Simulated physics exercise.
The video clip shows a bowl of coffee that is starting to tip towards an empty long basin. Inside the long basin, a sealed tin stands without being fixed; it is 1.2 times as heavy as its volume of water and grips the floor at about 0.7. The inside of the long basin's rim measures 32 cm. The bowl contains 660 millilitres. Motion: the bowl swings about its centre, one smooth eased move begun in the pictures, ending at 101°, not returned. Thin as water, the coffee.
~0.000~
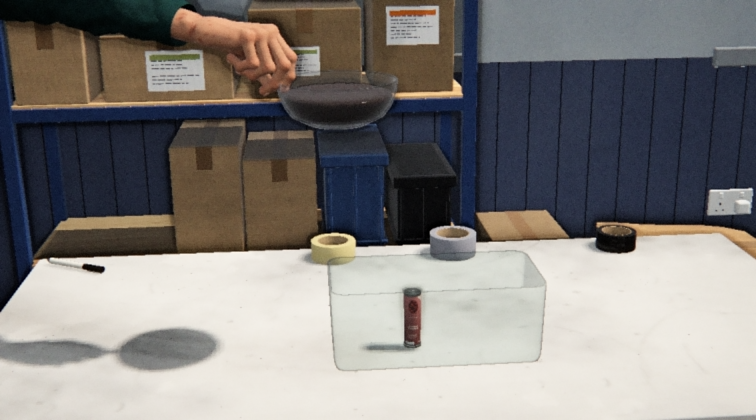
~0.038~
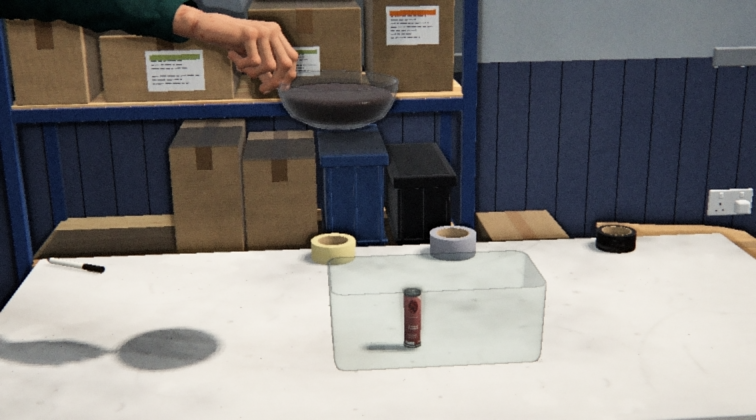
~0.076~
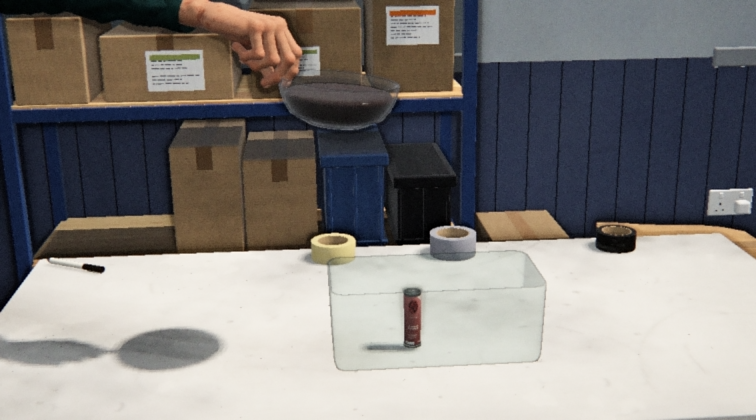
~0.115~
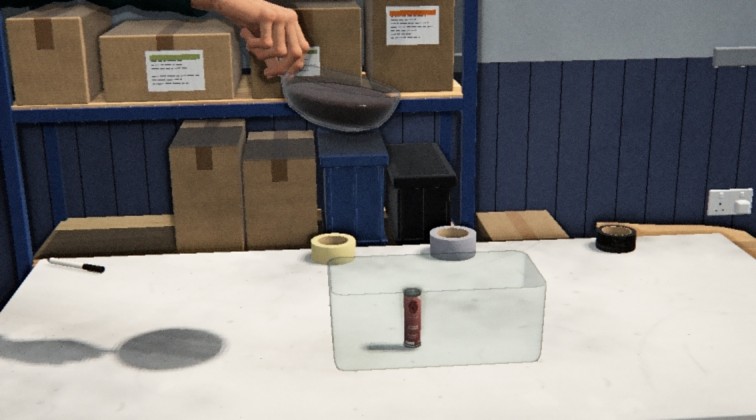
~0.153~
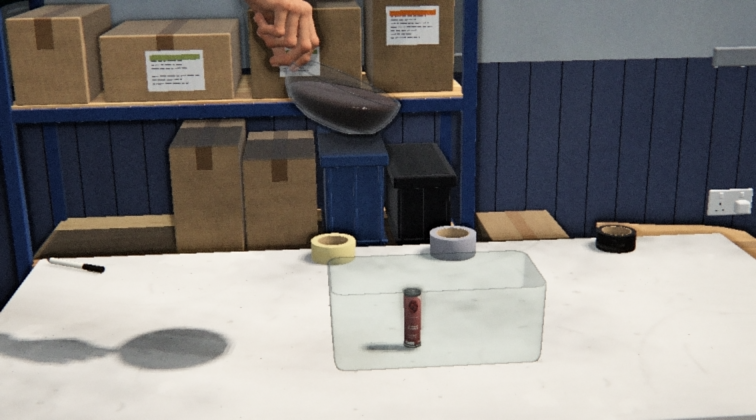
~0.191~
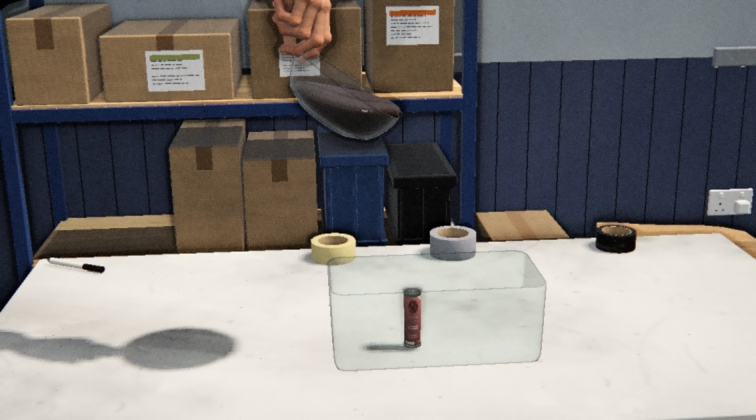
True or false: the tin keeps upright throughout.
False.
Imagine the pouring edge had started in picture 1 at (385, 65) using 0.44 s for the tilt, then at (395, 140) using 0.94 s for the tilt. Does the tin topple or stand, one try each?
In the first try it comes down; in the second it remains standing.
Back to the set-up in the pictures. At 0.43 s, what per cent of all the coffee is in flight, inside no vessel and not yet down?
Estimate: Some 88 % of the total.
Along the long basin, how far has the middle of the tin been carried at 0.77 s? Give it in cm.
8 cm, roughly.
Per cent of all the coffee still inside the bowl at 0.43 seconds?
Some 4 % of it is still there.
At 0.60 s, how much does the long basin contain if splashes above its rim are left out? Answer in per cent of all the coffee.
That comes to about 94 percent.
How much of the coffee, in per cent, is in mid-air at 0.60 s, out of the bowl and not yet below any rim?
Some 5 % is up in the air.
By 0.43 s the tilt is 99° and 4 per cent is still to pour; the tin stands where it began.
By 0.60 s the tilt is 101° and 0 per cent is still to pour; the tin stands 3 cm from where it began.
By 0.77 s the tilt is 101° and 0 per cent is still to pour; the tin lies on its side.
By 0.97 s the tilt is 101° and 0 per cent is still to pour; the tin lies on its side.
At rest the tin lies on its side.
